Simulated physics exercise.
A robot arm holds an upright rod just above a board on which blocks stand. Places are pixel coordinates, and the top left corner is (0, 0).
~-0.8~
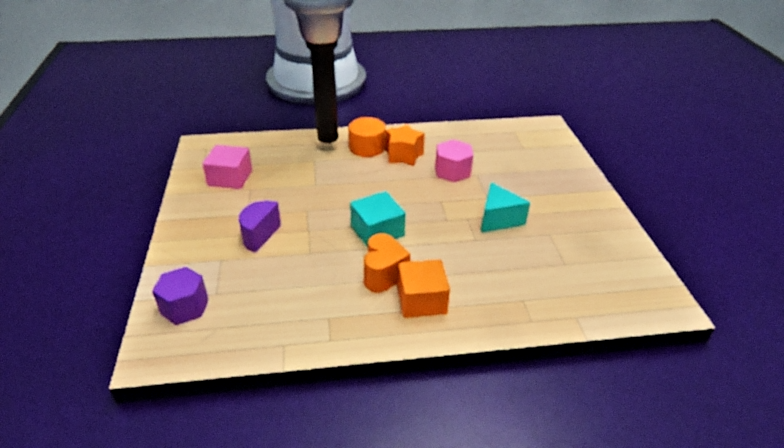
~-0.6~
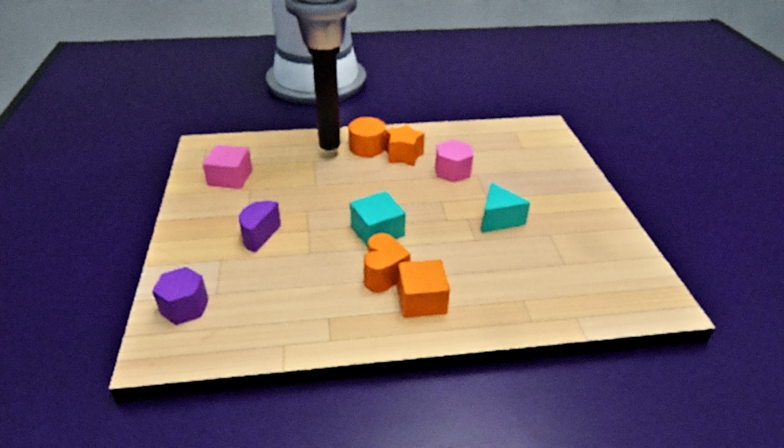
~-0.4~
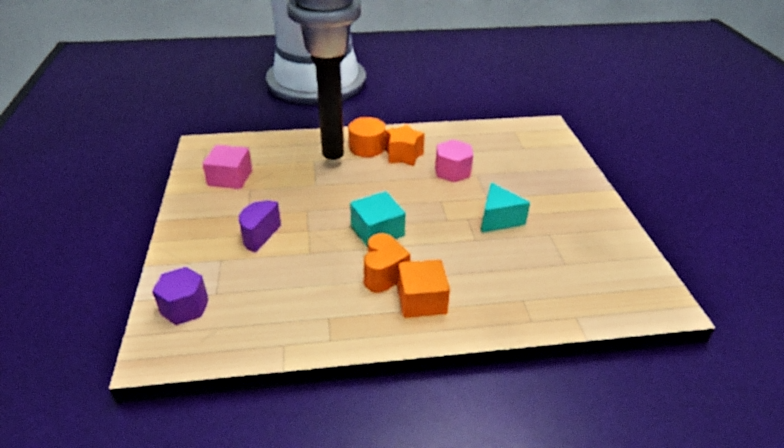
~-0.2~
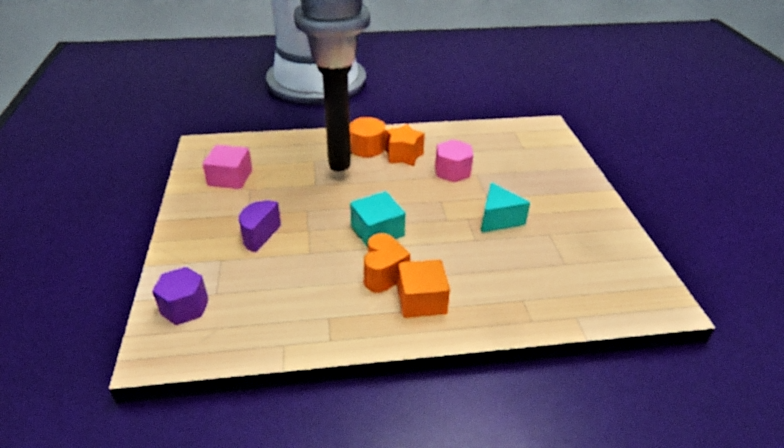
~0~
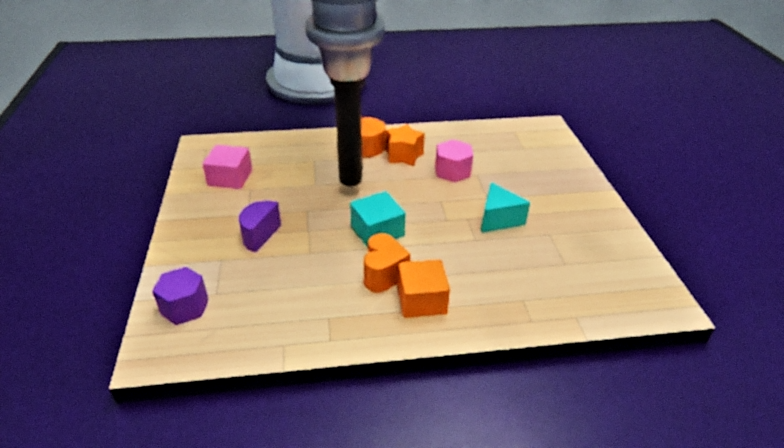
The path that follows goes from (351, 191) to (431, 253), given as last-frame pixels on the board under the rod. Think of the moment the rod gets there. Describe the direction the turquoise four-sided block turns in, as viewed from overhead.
Short answer: Clockwise.
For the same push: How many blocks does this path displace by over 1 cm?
2 blocks.
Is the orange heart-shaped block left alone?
No, that is not how it ends up.
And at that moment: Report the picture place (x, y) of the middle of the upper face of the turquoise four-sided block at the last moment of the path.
Final place: (385, 229).
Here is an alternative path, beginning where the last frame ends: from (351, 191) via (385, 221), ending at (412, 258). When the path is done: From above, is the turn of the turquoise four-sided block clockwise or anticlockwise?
The block turns clockwise.
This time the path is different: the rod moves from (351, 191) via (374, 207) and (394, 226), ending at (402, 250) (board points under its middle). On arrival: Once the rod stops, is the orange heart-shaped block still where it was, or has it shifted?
Once the path is done, it is somewhere new.
On the path given first. One third of the way, rod (376, 199); turquoise four-sided block (379, 209).
Two thirds of the way, rod (404, 220); turquoise four-sided block (385, 226), turned 65° clockwise; orange heart-shaped block (379, 259), turned 20° anticlockwise.
At the end, rod (432, 241); turquoise four-sided block (385, 229), turned 75° clockwise; orange heart-shaped block (376, 262), turned 25° anticlockwise; orange four-sided block in place.
